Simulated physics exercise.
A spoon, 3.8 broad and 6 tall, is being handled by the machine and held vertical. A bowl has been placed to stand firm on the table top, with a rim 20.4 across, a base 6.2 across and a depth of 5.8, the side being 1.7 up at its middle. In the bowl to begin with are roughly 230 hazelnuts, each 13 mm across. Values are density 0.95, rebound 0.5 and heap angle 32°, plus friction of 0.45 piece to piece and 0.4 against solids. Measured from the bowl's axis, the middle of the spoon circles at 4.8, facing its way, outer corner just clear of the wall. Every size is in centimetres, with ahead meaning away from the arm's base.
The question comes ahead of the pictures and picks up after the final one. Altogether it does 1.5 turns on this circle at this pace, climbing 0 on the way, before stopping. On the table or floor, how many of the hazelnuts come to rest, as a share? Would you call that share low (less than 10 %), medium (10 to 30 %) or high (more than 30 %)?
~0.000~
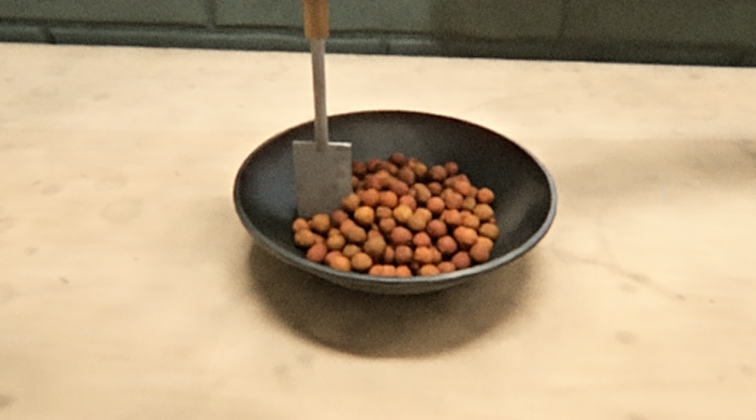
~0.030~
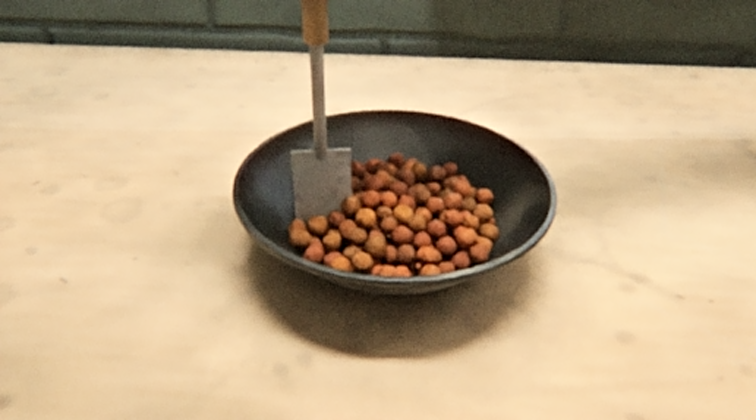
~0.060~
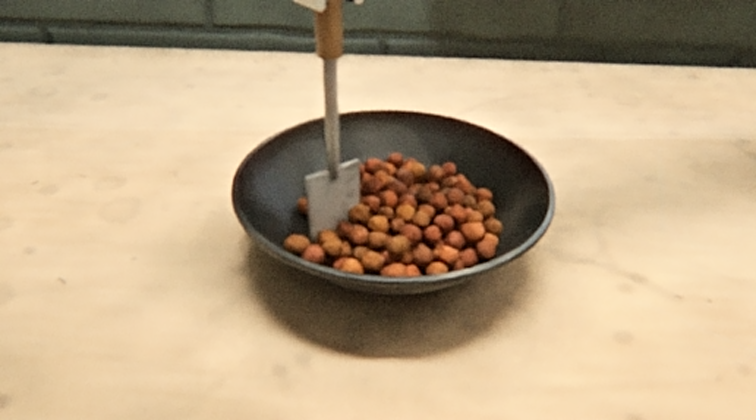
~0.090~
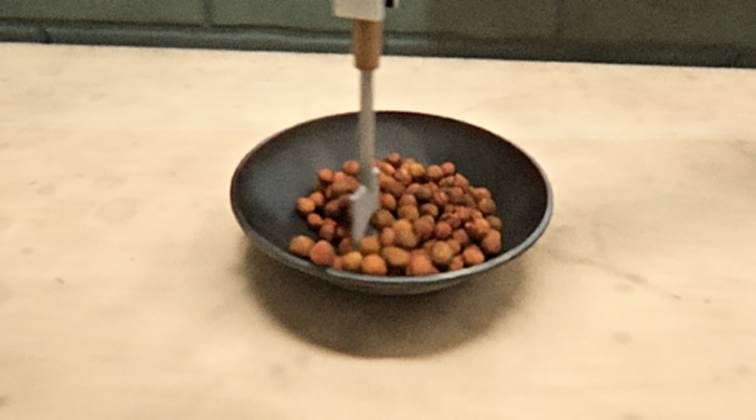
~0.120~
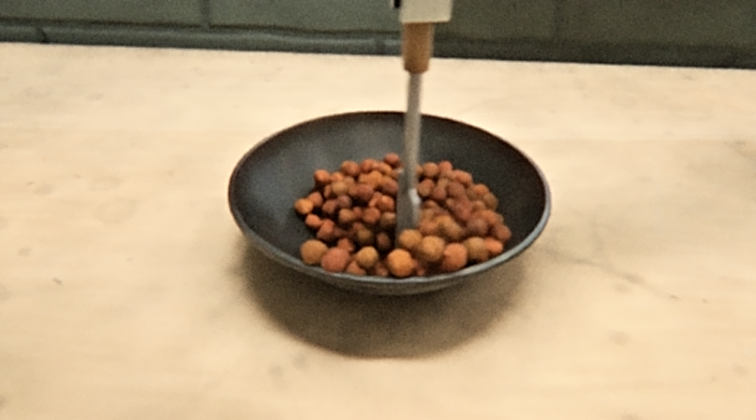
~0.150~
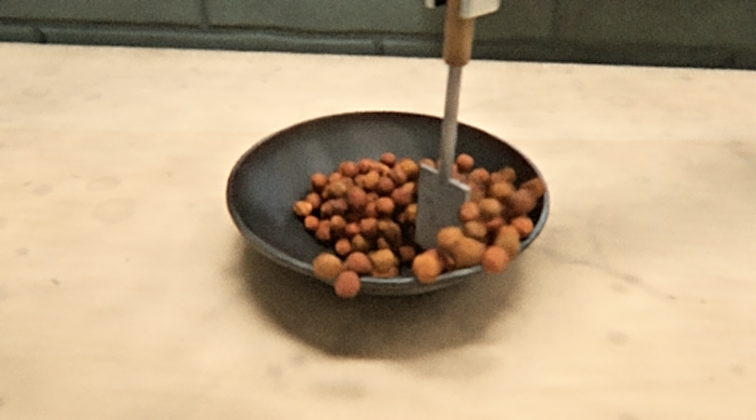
I would call it high.
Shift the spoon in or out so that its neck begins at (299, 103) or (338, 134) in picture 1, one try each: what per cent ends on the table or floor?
Near 35 per cent and near 35 per cent, in that order.
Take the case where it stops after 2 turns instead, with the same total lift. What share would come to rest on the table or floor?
It would be around 55 percent.
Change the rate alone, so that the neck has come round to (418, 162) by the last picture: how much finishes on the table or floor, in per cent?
I'd say near 35 per cent.
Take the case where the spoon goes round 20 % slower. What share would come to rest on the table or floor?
In that case some 30 per cent.
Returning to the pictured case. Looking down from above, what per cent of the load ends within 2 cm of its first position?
Result: Close to 10 per cent of the load.
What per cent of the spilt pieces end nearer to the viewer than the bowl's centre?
About 40 per cent.
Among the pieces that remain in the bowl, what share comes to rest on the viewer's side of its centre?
45 %.
After 0.30 s, 289° round, highest piece 11 above the table; 174 in the bowl, 17 on the table or floor, 41 in flight or on the tool.
After 0.44 s, 82° round, highest piece 10 above the table; 141 in the bowl, 71 on the table or floor, 20 in flight or on the tool.
After 0.72 s, 180° round, highest piece 6 above the table; 115 in the bowl, 115 on the table or floor, 2 in flight or on the tool.
After 1.42 s, 180° round, highest piece 5 above the table; 117 on the table or floor, 115 in the bowl.
At rest, 117 on the table or floor, 115 in the bowl. That is 50 % on the table or floor.
